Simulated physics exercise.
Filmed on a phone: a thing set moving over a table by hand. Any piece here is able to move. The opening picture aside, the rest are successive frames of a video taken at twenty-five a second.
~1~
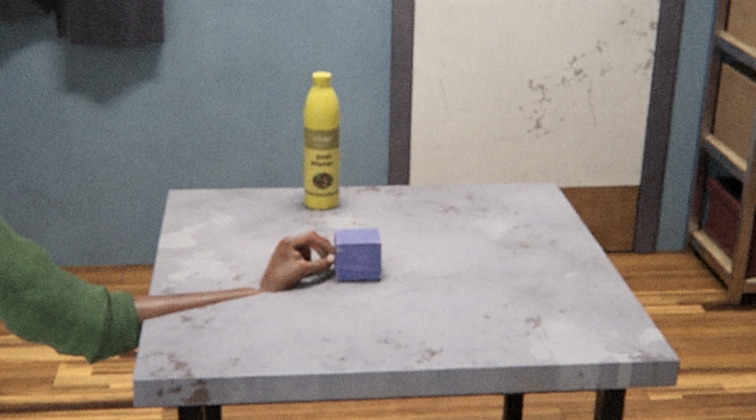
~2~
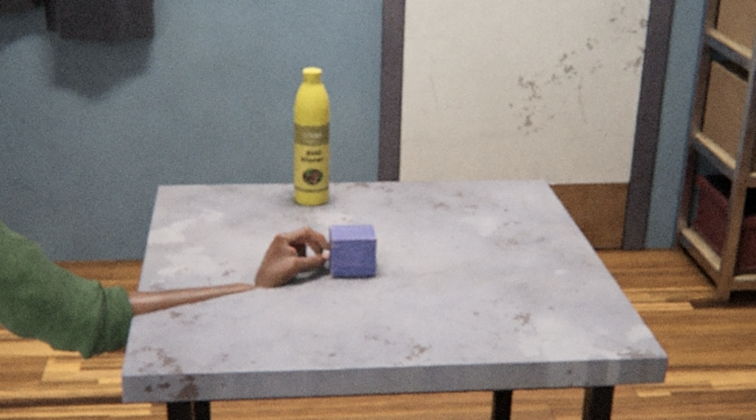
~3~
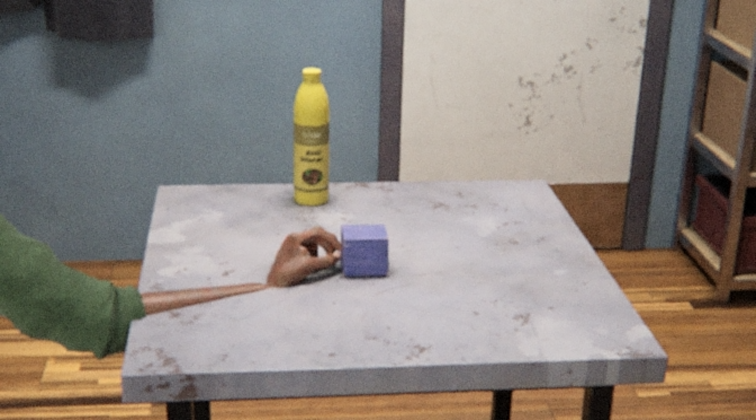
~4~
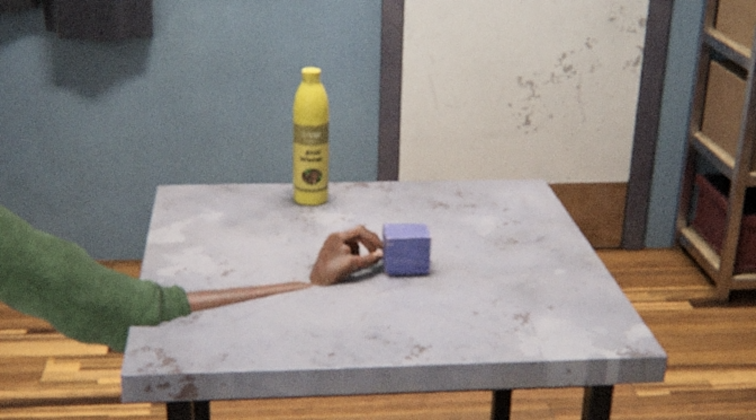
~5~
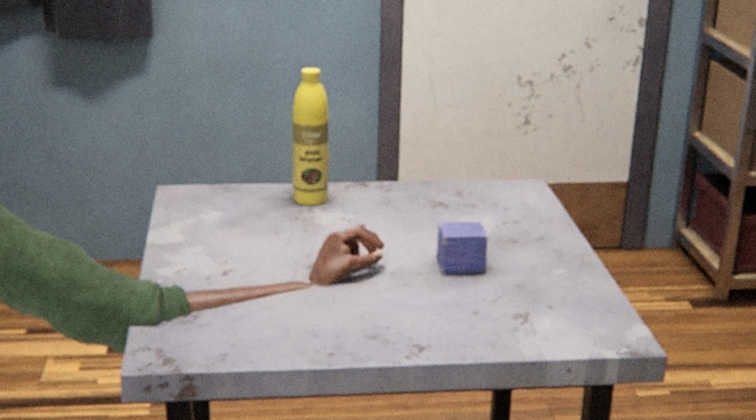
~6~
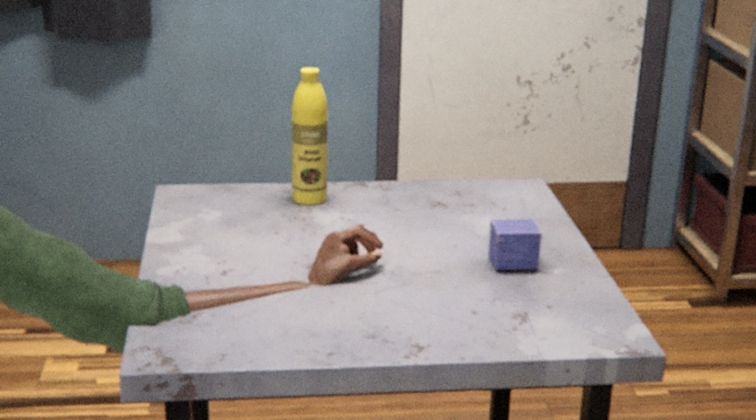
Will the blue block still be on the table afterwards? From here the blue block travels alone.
No, comes down.
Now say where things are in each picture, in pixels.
In the first picture, under the hand; blue block (358, 254).
In the second picture, under the hand; blue block (353, 250).
In the third picture, under the hand; blue block (364, 250).
In the fourth picture, blue block (406, 249).
In the fifth picture, blue block (462, 247) moved about its own width.
In the sixth picture, blue block (515, 244) moved well along.
Then, 0.20 s later than the last frame, blue block now off the table.
Then, 0.30 s later than the last frame, things are still on the move.
Then, 0.50 s later than the last frame, as before.
When it is over, off the table, blue block.
